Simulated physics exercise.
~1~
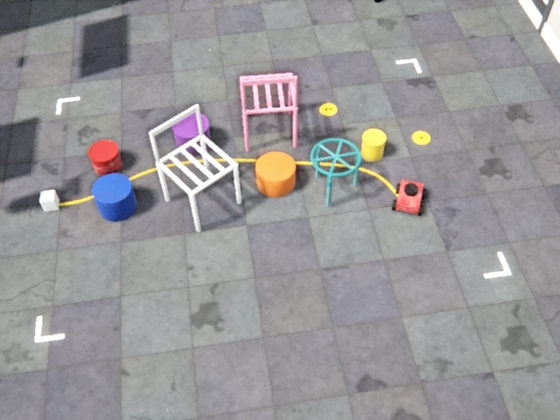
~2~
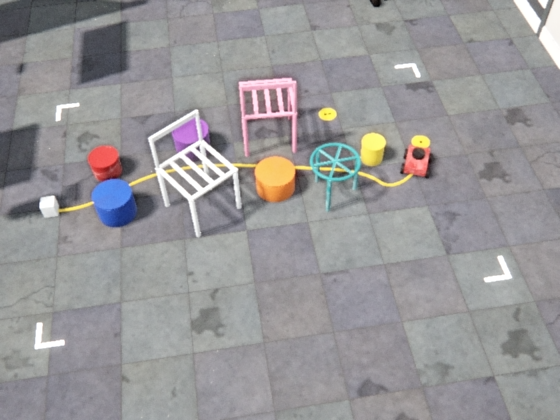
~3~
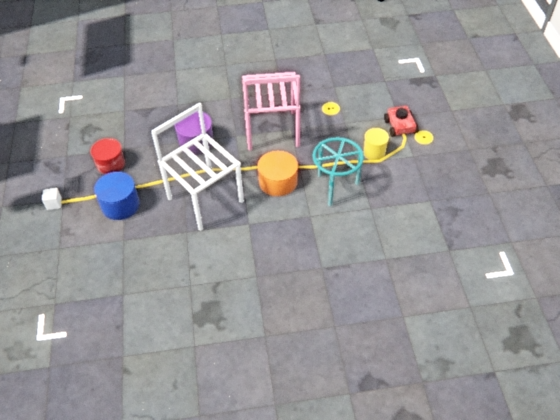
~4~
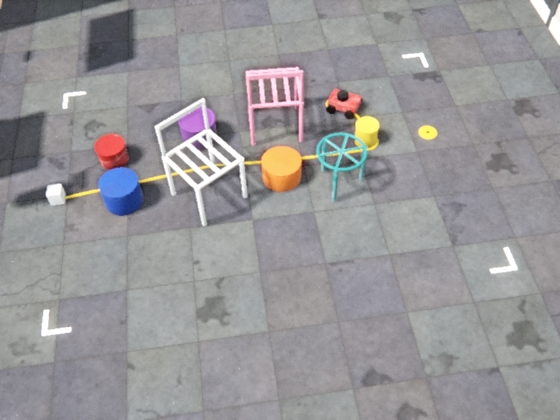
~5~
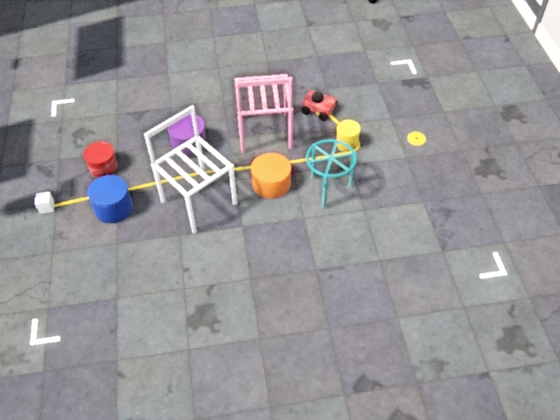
Red cart trailing a yellow lead past chairs, tubs and a stool, turning left and dragging the yellow bucket, plug staying in.
